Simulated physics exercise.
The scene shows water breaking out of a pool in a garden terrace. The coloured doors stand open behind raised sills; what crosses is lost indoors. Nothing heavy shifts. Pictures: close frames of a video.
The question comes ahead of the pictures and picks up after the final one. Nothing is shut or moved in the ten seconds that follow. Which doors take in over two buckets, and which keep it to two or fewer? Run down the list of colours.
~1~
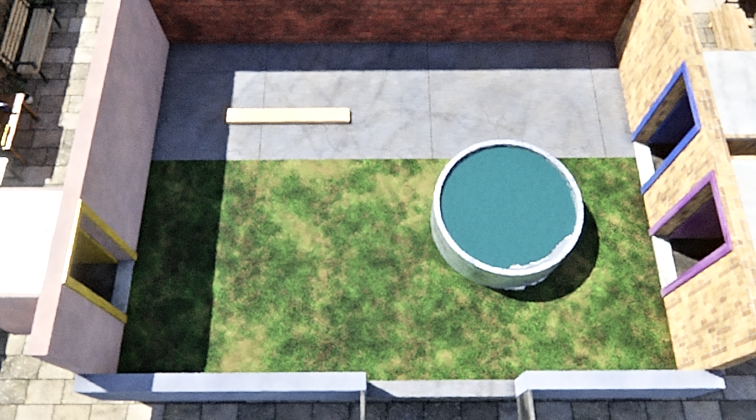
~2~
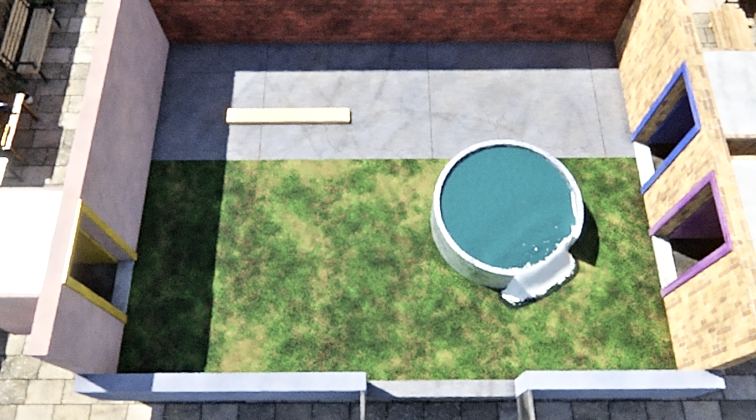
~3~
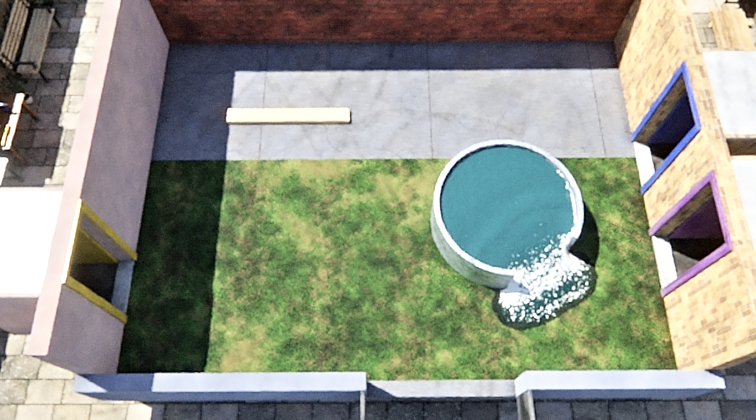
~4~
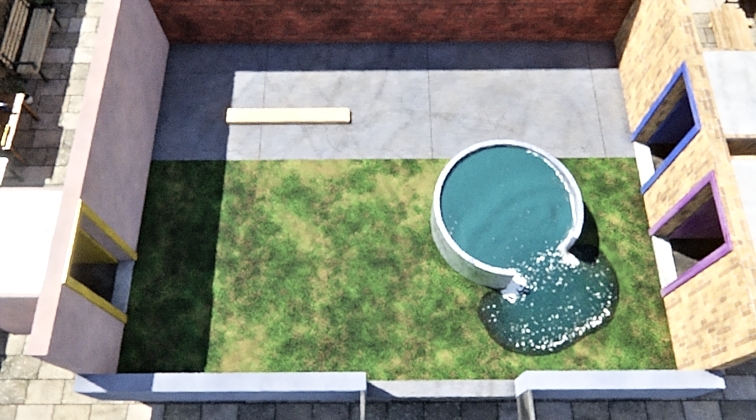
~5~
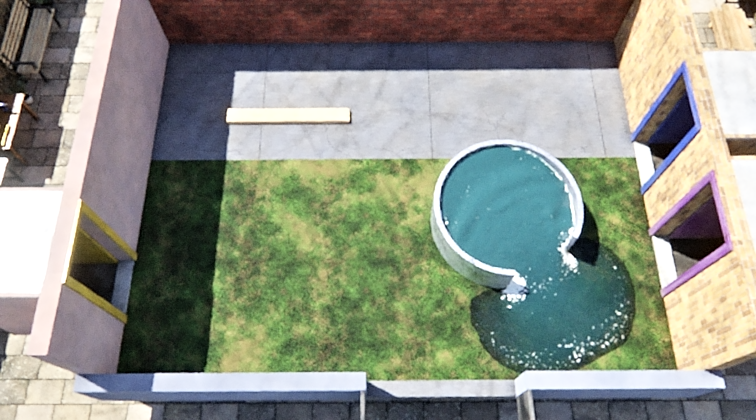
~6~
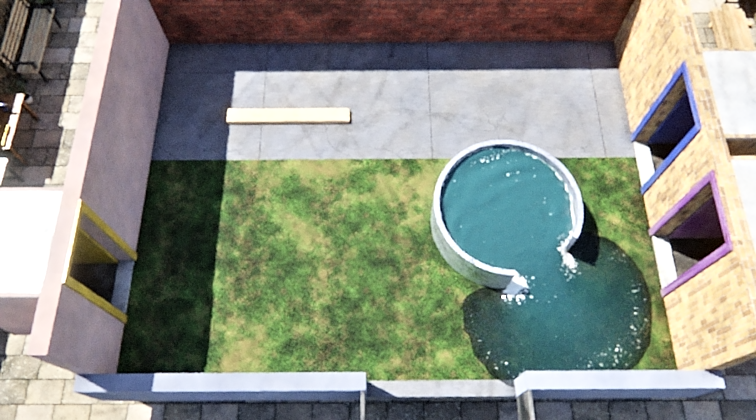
At the end, the yellow door never exceeds two buckets; the blue door exceeds two buckets; the purple door exceeds two buckets.
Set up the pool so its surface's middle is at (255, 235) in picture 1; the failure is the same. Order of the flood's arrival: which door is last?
Answer: The blue door.
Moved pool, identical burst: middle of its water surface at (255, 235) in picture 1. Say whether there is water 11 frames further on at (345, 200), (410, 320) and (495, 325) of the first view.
Result: Spared; inundated; inundated.
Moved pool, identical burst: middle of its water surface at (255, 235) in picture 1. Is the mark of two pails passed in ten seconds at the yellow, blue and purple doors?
Result - yellow door overshoots, blue door undershoots, purple door undershoots.
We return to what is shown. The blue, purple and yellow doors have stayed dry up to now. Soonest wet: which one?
It would be the one in purple.
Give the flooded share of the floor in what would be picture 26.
About 25 per cent.
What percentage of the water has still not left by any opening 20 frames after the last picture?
Around 94 percent.
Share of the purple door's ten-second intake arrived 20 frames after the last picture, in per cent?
By my reckoning, 30 percent.
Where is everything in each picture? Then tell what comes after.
The first picture shows still water in the round tank at (507, 206).
In the second picture, water pours out at (542, 271) and has run to (504, 297).
In the third picture, water pours out at (542, 272) and has run to (506, 319).
In the fourth picture, the front is at (504, 343), out from the gap at (542, 272).
In the fifth picture, water pours out at (542, 272) and has run to (622, 338).
In the sixth picture, water pours out at (542, 272) and has run to (626, 366).
A moment on, water covers 10 % of the floor; the yellow door not reached, the blue door not reached, the purple door wet at the sill, nothing in.
Next, water covers 15 % of the floor; the yellow door not reached, the blue door not reached, the purple door under two buckets in.
Then, water covers 25 % of the floor; the yellow door not reached, the blue door wet at the sill, nothing in, the purple door over two buckets in.
Later, water covers 45 % of the floor; the yellow door not reached, the blue door under two buckets in, the purple door far over two buckets in.
In the end, water covers 75 % of the floor; the yellow door not reached, the blue door over two buckets in, the purple door far over two buckets in.
